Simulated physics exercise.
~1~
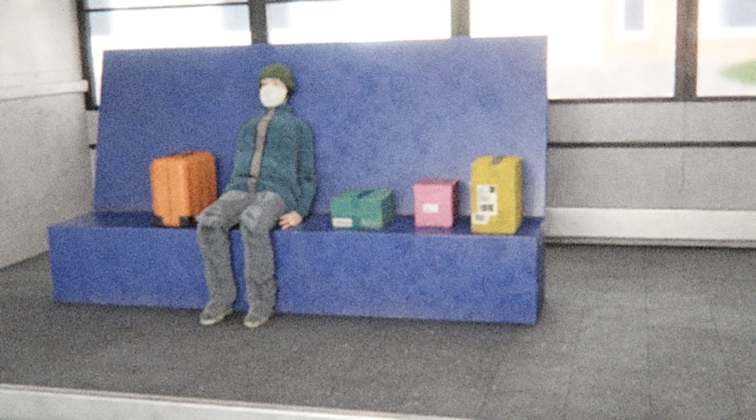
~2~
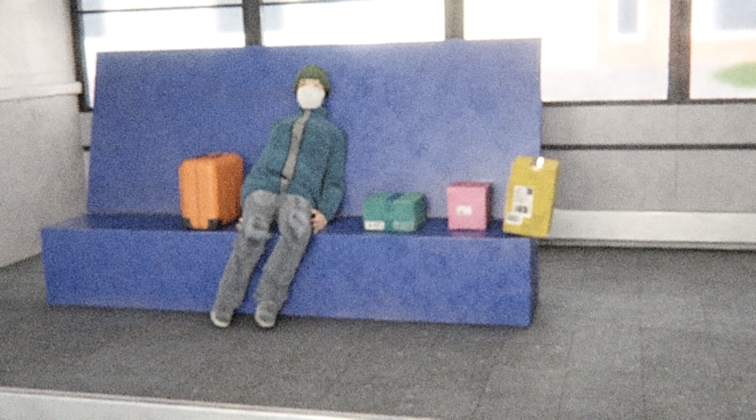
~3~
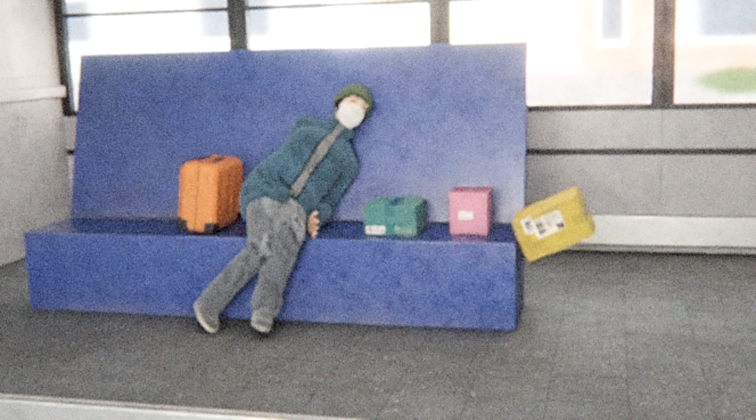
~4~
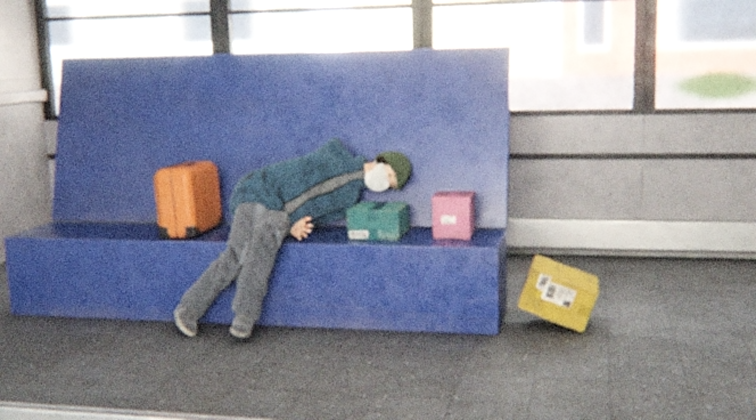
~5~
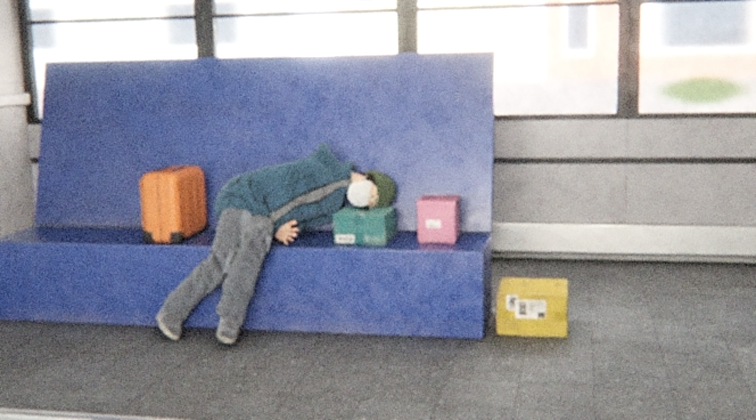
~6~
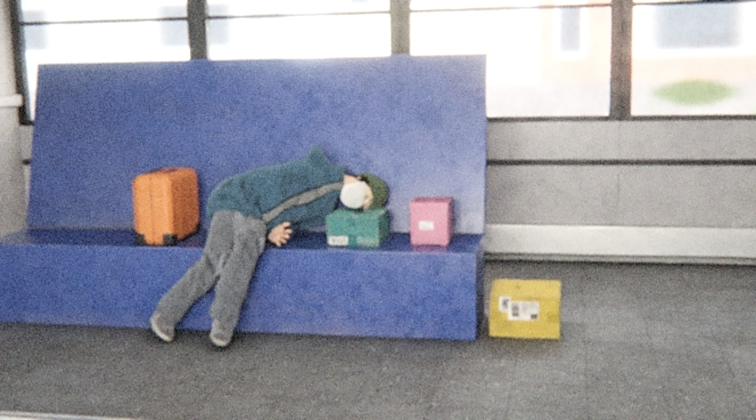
On a blue bench by windows, a masked person in a green hat slumps rightward until their head rests by a teal carton, while the luggage shifts right and a yellow pack tips off the end, finishing on its side on the floor as the other items stay on.
